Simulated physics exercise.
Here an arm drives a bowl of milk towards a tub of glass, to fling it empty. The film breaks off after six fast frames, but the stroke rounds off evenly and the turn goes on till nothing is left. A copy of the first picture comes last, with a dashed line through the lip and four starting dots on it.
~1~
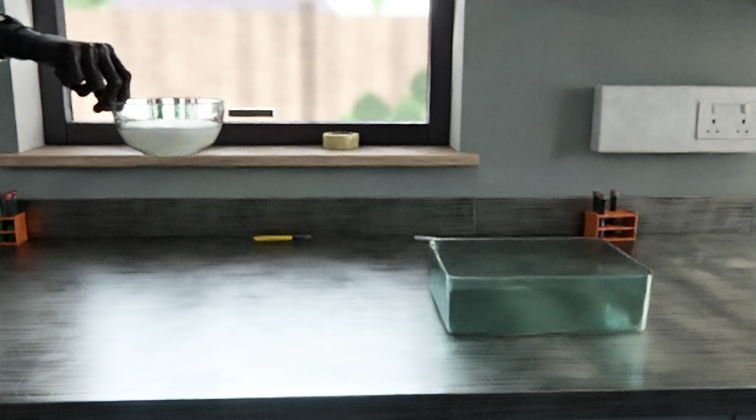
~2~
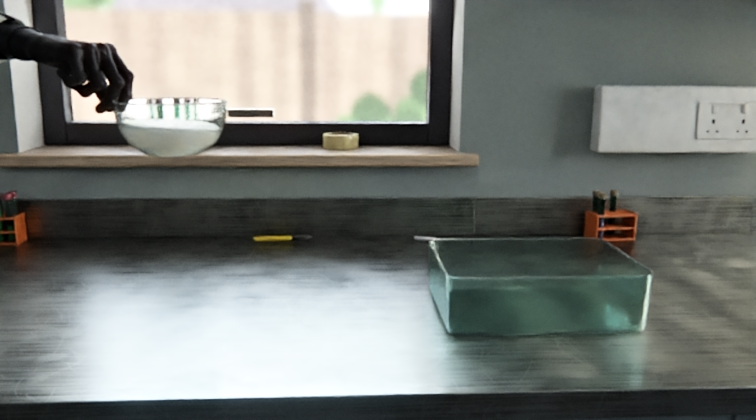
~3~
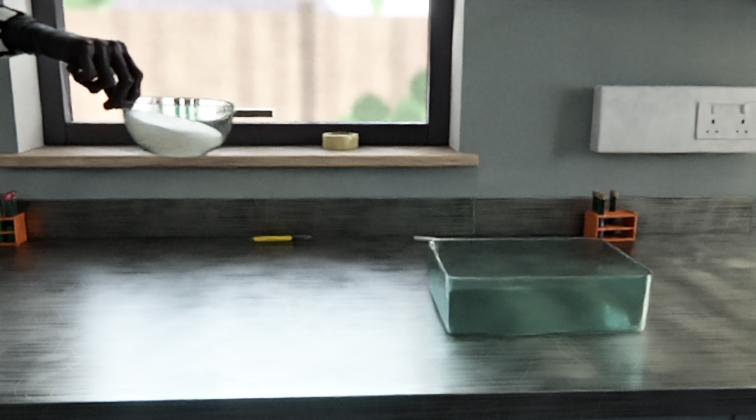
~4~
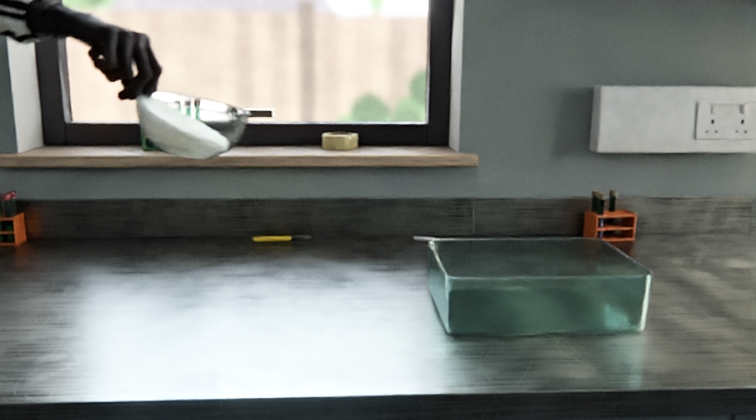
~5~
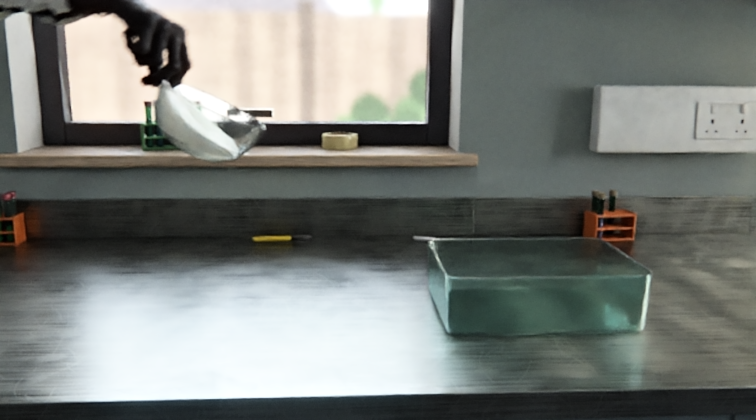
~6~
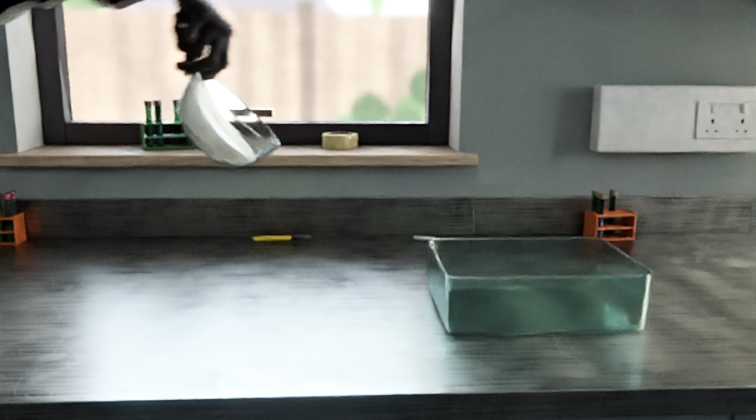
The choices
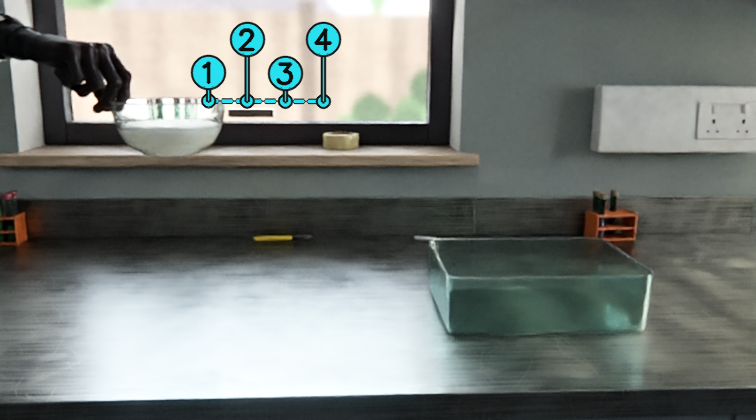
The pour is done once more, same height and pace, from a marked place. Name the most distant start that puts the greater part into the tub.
3.
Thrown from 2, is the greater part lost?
Yes, that goes wrong.
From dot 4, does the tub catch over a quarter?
Yes.
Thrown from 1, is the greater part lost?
Yes.
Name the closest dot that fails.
2 it is.
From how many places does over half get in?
Two of the four.
On the marked copy, 1 at (208, 100); 2 at (247, 101); 3 at (285, 101); 4 at (323, 101).
Choosing 1, about 0 % lands in the tub, 97 % falls short and 3 % goes beside or beyond.
Choosing 2, about 17 % lands in the tub, 77 % falls short and 6 % goes beside or beyond.
Choosing 3, about 72 % lands in the tub, 10 % falls short and 18 % goes beside or beyond.
Choosing 4, about 71 % lands in the tub, 8 % falls short and 21 % goes beside or beyond.
